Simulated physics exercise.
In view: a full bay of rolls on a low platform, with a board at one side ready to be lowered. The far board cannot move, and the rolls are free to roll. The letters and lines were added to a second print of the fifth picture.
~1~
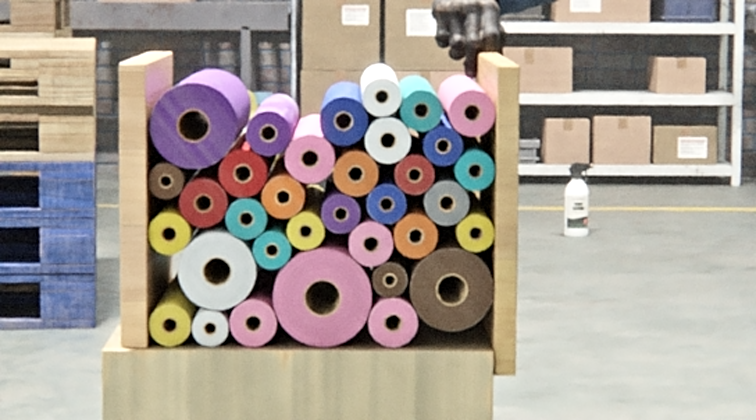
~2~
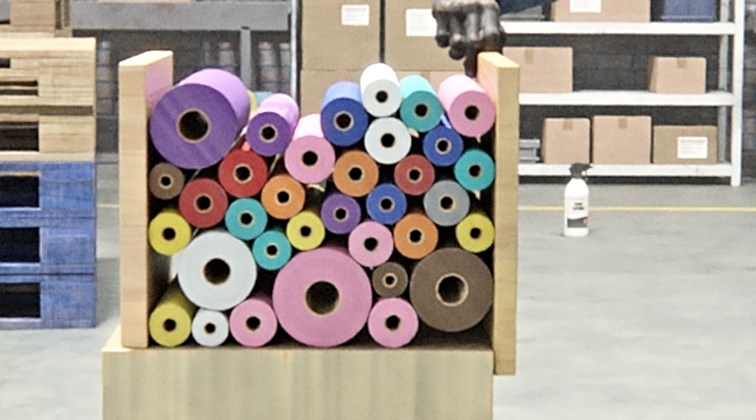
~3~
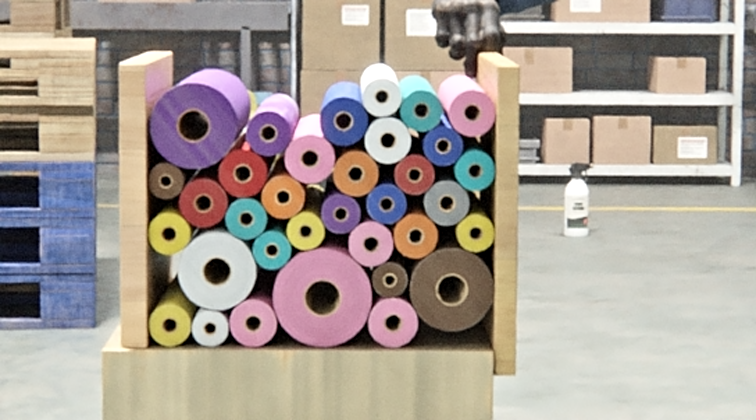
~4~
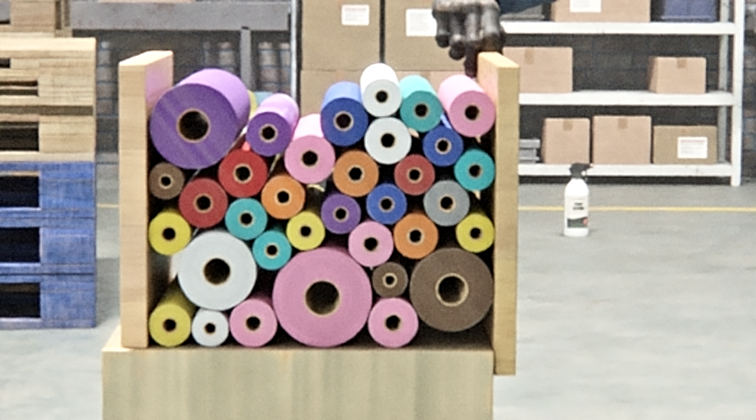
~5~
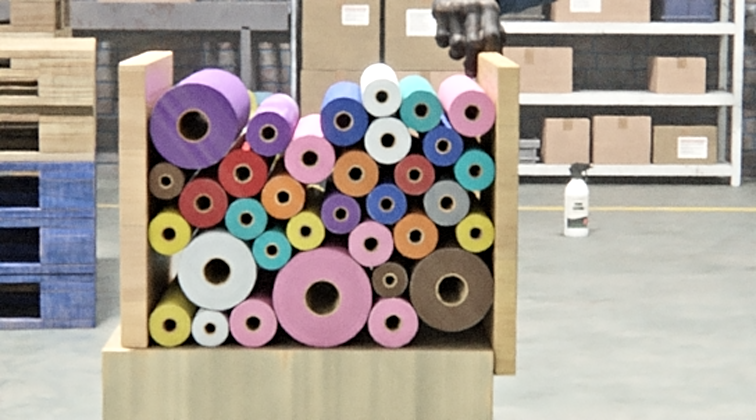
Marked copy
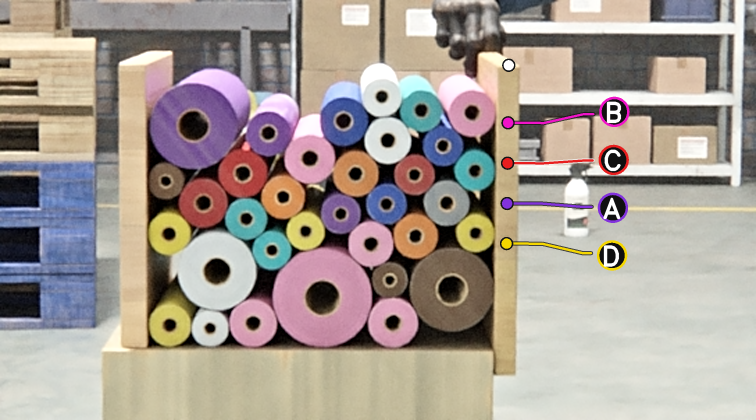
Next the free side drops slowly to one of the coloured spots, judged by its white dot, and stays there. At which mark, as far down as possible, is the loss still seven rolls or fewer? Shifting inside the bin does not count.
It can be let down to D.
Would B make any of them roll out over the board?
At B: No.
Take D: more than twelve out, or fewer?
It loses fewer than twelve.
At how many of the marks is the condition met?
The number is four.
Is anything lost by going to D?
Yes, at D.
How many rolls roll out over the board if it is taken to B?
With B, none.
On the marked copy, A at (507, 203); B at (508, 123); C at (508, 163); D at (507, 244); the white dot at (509, 65).
With D. Early on, top of the board (496, 145).
Further on, top of the board (495, 237).
At the end, top of the board (495, 243), about four out over the board.
As for the rest, A two out over the board; B none out over the board; C none out over the board.
